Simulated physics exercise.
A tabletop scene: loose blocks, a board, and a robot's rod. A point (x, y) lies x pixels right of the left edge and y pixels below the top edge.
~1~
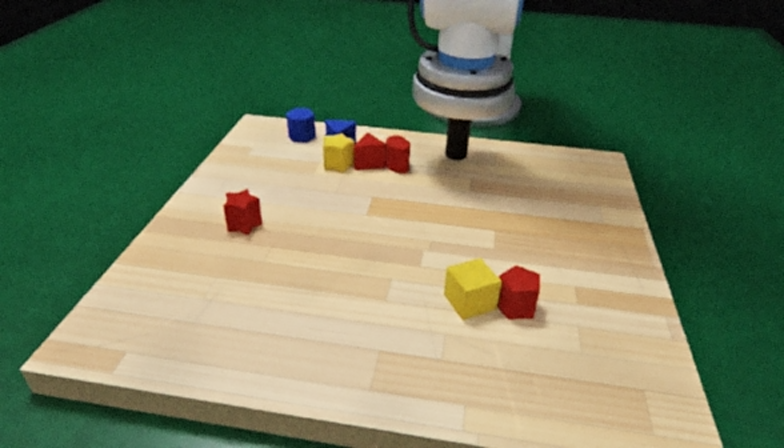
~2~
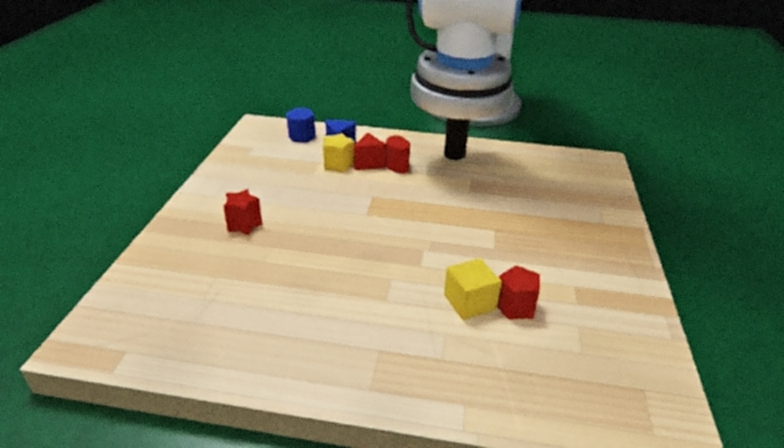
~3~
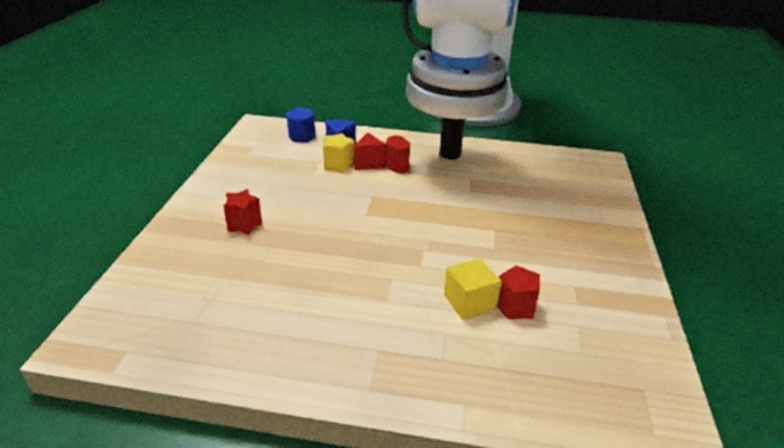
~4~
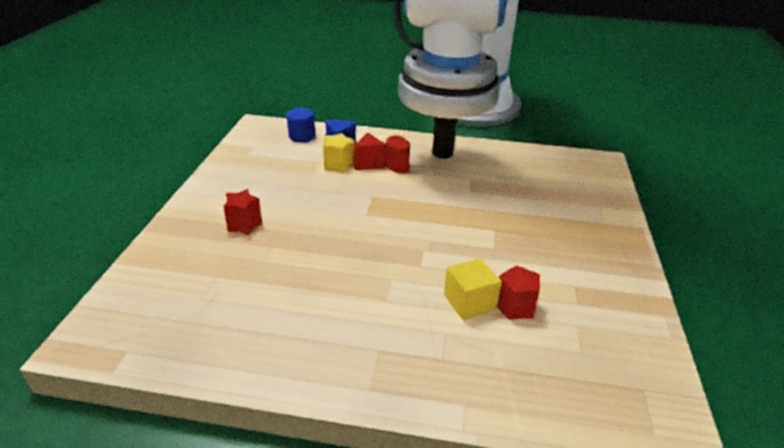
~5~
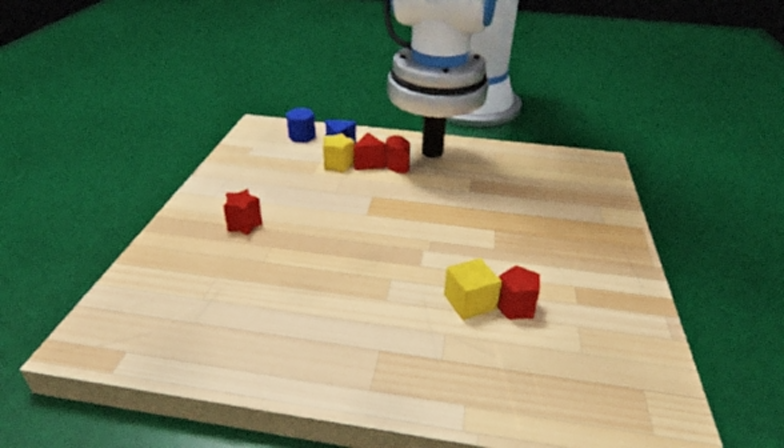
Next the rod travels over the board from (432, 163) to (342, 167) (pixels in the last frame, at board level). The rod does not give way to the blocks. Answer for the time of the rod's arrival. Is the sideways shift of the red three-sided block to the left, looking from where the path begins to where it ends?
That would be a yes.
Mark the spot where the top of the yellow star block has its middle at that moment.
The point I'd pick in the picture is (315, 138).
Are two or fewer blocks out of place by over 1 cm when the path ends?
Going by the path, no.
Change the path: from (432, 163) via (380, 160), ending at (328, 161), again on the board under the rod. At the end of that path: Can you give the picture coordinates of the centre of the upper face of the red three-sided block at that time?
About (341, 150).
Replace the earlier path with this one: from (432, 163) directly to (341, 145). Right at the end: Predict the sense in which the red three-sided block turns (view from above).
It turns round clockwise.
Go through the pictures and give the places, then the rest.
Rod's lower end (456, 155); yellow star block (337, 140); blue three-sided block (339, 124); red three-sided block (369, 140); red oval block (398, 141), in the first picture.
Rod (455, 155); blocks still, in the second picture.
Rod (450, 155); blocks still, in the third picture.
Rod (443, 154); blocks still, in the fourth picture.
Rod (432, 153); yellow star block (337, 140); blue three-sided block (339, 124); red three-sided block (369, 140); red oval block (398, 141), in the fifth picture.
The first path, step by step. One third of the way, rod (402, 154); yellow star block (330, 140); red three-sided block (357, 143), turned 30° clockwise; red oval block (381, 144), turned 20° anticlockwise.
Two thirds of the way, rod (371, 155); yellow star block (322, 138), turned 20° clockwise; red three-sided block (327, 151), turned 25° clockwise; red oval block (353, 148), turned 50° anticlockwise.
At the end, rod (342, 157); yellow star block (315, 138), turned 30° clockwise; blue three-sided block still; red three-sided block (310, 156), turned 25° clockwise; red oval block (338, 153), turned 65° anticlockwise.
